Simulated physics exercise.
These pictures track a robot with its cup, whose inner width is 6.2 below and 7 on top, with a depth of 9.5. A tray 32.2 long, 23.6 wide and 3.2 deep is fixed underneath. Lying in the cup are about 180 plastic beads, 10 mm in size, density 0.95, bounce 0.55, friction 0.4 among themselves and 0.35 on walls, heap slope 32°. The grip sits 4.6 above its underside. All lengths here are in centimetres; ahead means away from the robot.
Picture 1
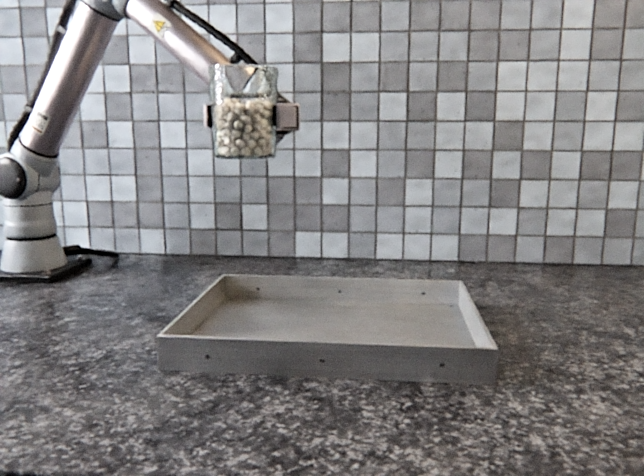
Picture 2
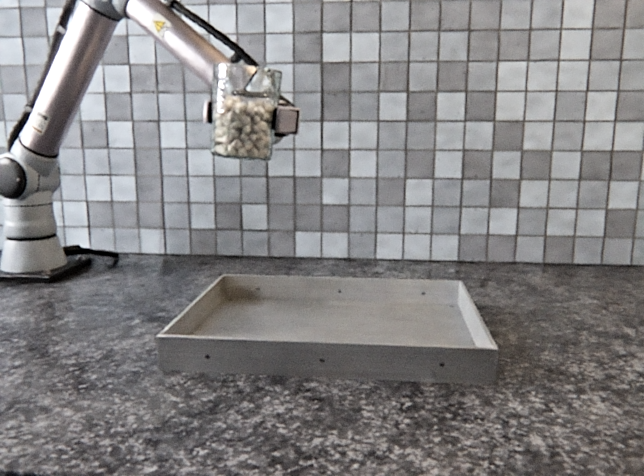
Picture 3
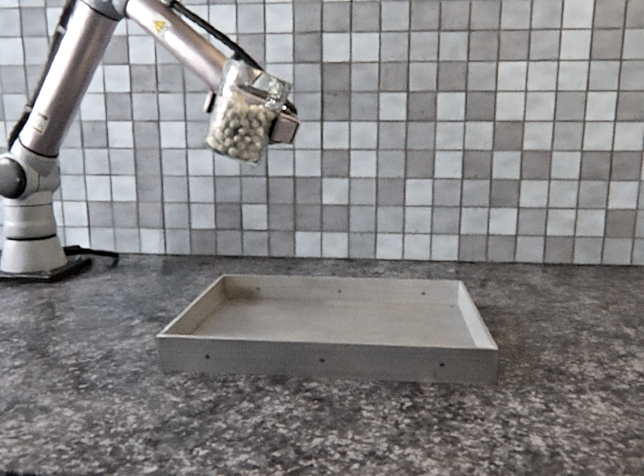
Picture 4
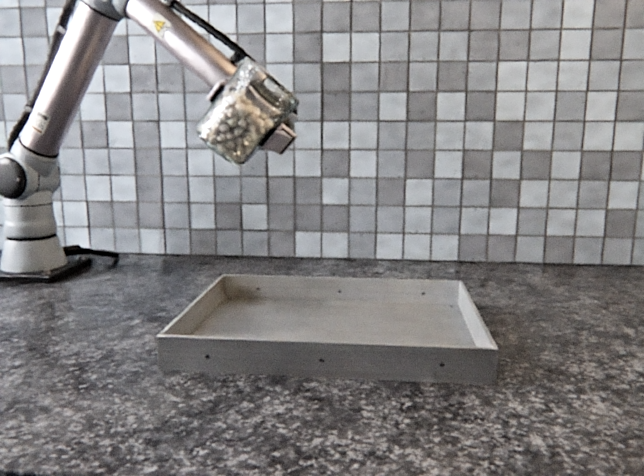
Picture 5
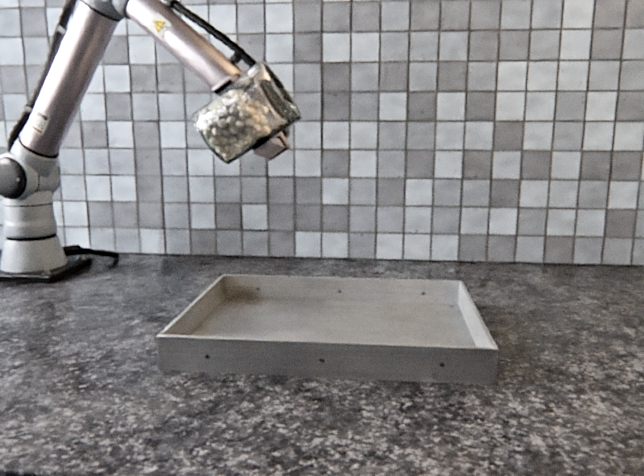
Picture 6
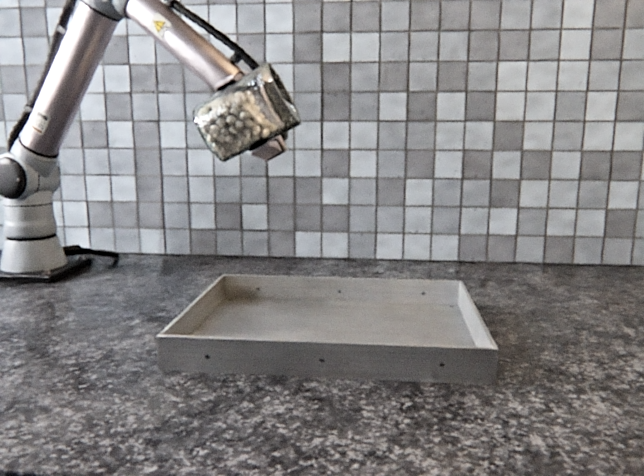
A silver robot arm at the upper left holds a clear cup of whitish beads in front of a grey and white tiled wall, seen from the front by a still camera. Below and to the right of the cup, an empty, shallow grey tray rests on a mottled dark grey countertop. Starting upright, the cup tilts steadily, its open top swinging to the right and its base to the left, while the beads shift inside and the rest of the arm barely moves.
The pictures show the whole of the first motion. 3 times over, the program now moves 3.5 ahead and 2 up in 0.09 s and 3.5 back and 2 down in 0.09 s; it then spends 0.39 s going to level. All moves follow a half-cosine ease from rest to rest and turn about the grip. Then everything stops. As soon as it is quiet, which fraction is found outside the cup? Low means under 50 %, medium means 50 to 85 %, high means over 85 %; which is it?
It is medium.
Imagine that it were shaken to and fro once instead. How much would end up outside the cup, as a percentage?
About 45 per cent, then.
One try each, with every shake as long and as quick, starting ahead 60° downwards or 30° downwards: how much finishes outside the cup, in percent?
First try about 10 %, second try about 15 %.
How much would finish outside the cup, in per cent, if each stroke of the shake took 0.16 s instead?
In that case around 15 per cent.
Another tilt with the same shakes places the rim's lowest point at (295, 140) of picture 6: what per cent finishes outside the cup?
About 90 percent.
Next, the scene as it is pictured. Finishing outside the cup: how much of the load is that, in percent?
60 per cent, give or take.
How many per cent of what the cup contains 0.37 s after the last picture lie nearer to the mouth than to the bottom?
75 per cent.
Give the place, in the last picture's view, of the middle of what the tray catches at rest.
It ends up close to (394, 326).
Then, 0.37 s after the last picture, tilted 62° forward, highest piece 28 above the table; 102 in the cup, 64 in the tray, 18 in flight or on a rim.
Then, 0.74 s after the last picture, tilted 29° forward, highest piece 28 above the table; 104 in the tray, 72 in the cup, 5 on the table or floor, 3 in flight or on a rim.
Then, 1.13 s after the last picture, level, highest piece 26 above the table; 106 in the tray, 72 in the cup, 6 on the table or floor.
Then, 2.18 s after the last picture, level, highest piece 25 above the table; 106 in the tray, 72 in the cup, 6 on the table or floor.
Final count, 106 in the tray, 72 in the cup, 6 on the table or floor. That is 61 % outside the cup.
